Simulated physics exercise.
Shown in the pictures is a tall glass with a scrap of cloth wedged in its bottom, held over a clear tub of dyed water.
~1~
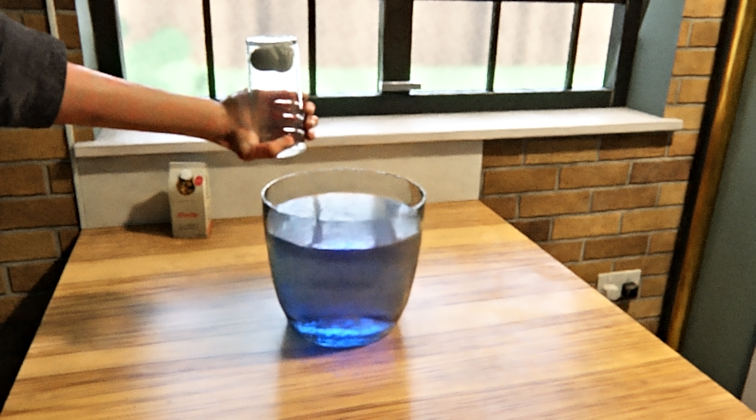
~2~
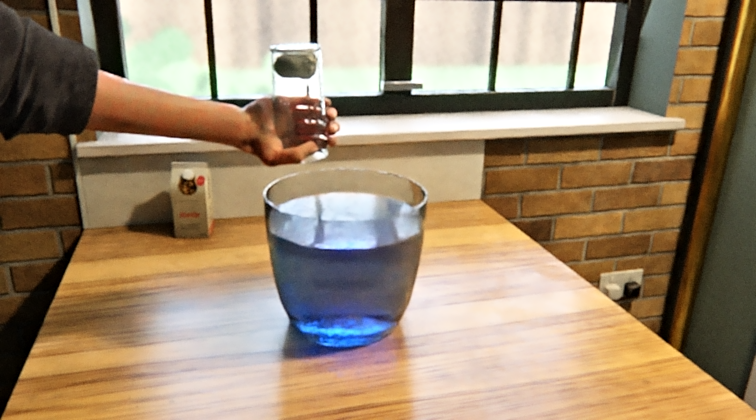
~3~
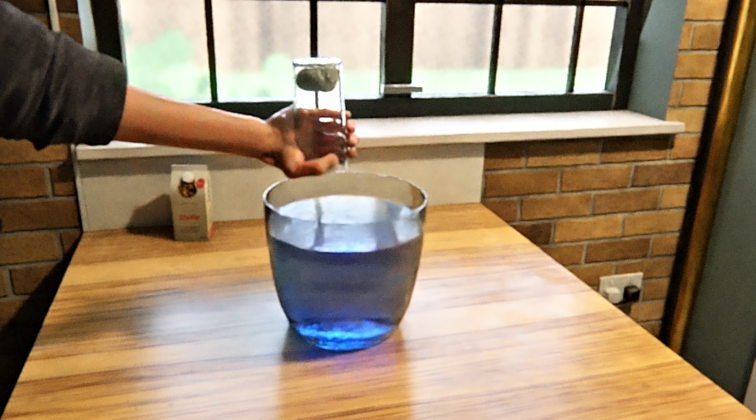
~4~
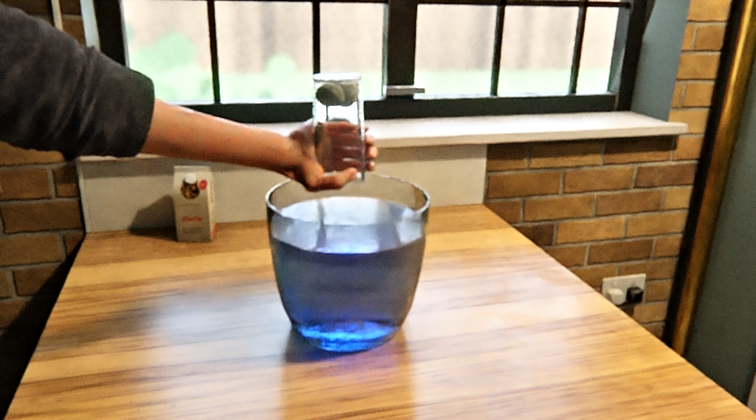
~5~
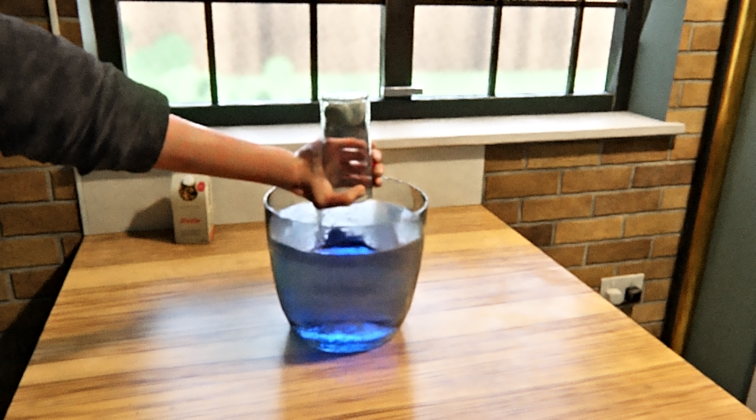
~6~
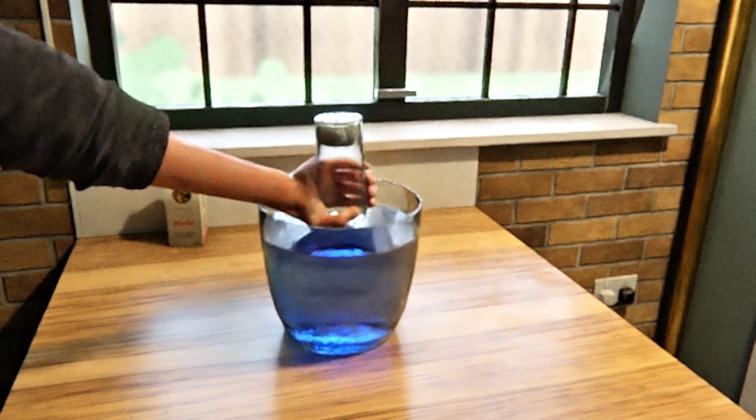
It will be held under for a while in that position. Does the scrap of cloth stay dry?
Yes.
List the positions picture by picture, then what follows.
Tall glass (276, 98) mouth down; above the clear tub, in the first picture.
Tall glass (299, 105) mouth down; scrap of cloth (296, 61); coming down, in the second picture.
Tall glass (320, 117) mouth down; lower, in the third picture.
Tall glass (339, 132) mouth down; scrap of cloth (338, 90); lower still, in the fourth picture.
Tall glass (347, 149) mouth down; close to the surface, in the fifth picture.
Tall glass (341, 170) mouth down; scrap of cloth (339, 131); just over the surface, in the sixth picture.
Shortly, the tall glass enters the dyed water.
Then, air is trapped inside and holds the level down.
At the finish, the tall glass is under, still full of air, and the scrap of cloth is dry.
